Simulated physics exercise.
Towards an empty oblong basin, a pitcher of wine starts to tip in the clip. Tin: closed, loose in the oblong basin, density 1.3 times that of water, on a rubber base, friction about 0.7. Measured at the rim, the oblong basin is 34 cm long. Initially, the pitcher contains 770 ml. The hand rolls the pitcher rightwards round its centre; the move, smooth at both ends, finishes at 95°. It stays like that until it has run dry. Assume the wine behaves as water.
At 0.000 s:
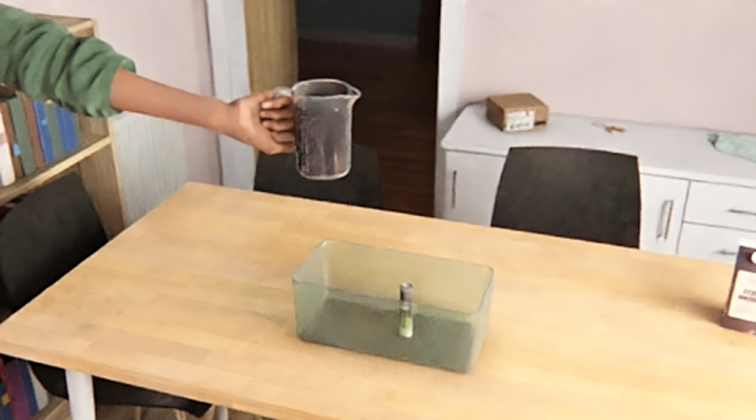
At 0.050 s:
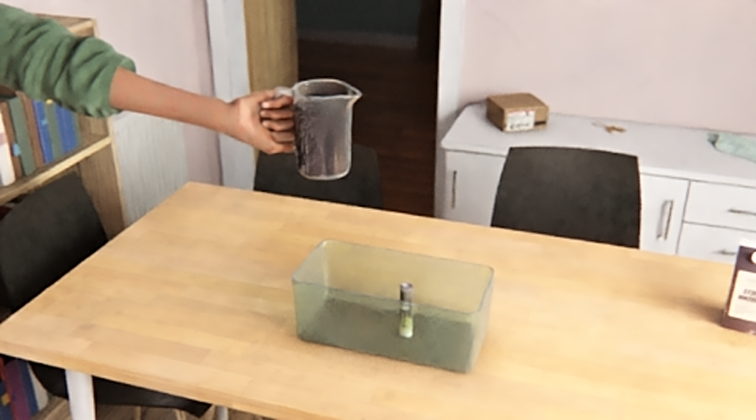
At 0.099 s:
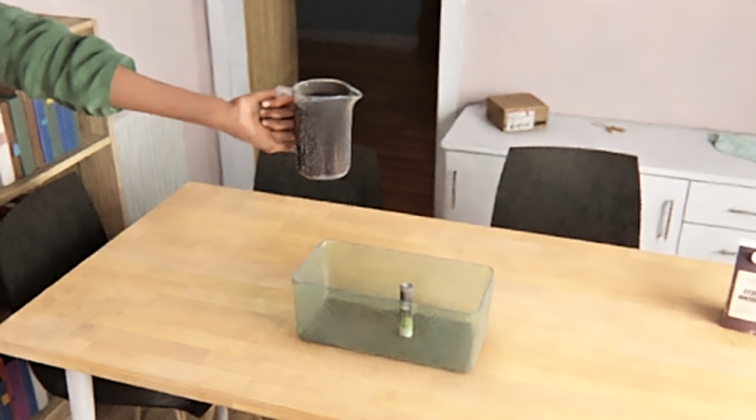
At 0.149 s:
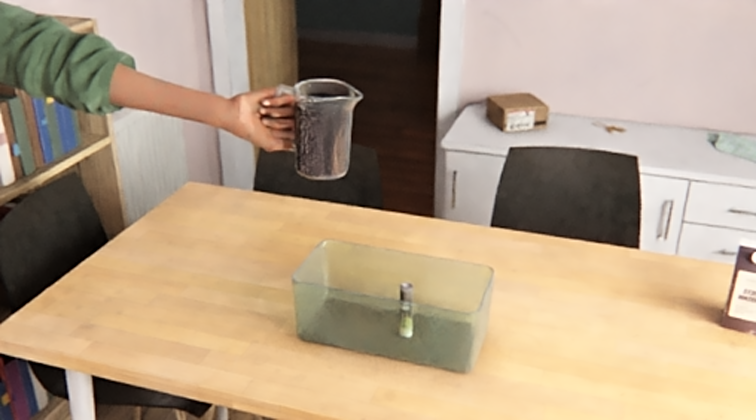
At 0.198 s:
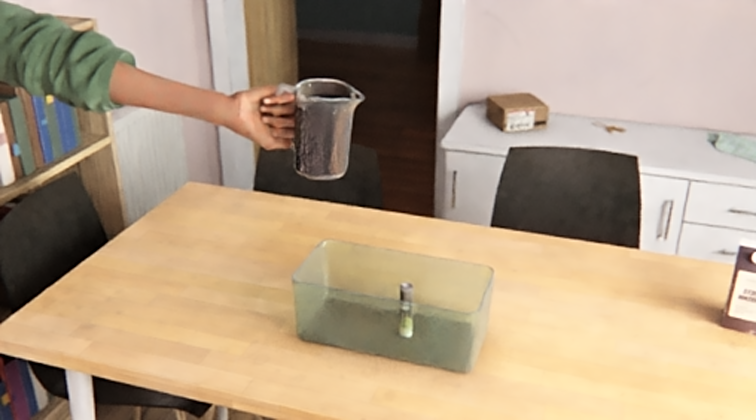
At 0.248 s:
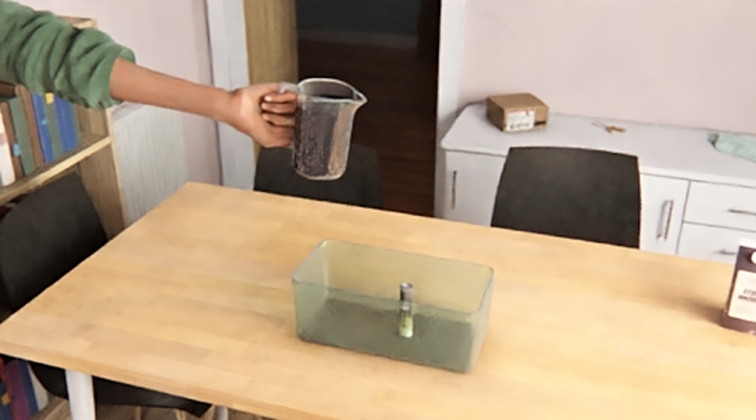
A hand in a green sleeve reaches in from the left, holding a clear pitcher above a pale wooden table, seen from slightly above in a room with pink walls. Below it sits a greenish, see-through oblong basin with a small upright tin inside, with black chairs, a bookcase and white drawers around. The hand slowly tilts the pitcher slightly rightwards, while the view stays still.
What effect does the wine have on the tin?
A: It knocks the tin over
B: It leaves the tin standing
Option B: It leaves the tin standing.
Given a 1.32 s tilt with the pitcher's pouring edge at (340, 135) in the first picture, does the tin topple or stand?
Then the tin comes down.
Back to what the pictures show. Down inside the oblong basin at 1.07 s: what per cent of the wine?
About 20 per cent.
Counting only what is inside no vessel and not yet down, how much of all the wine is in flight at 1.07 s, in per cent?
Something like 24 per cent of the total.
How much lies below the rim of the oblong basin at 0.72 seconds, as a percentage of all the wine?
0 %, give or take.
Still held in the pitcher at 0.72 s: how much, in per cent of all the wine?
Portion remaining: Approx. 92 per cent.
After 0.72 s the tilt is 54° and 92 per cent is still to pour; the tin stands where it began.
After 1.07 s the tilt is 87° and 56 per cent is still to pour; the tin stands where it began.
After 1.43 s the tilt is 95° and 14 per cent is still to pour; the tin stands where it began.
After 1.82 s the tilt is 95° and 3 per cent is still to pour; the tin stands where it began.
In the end the tin stands where it began.
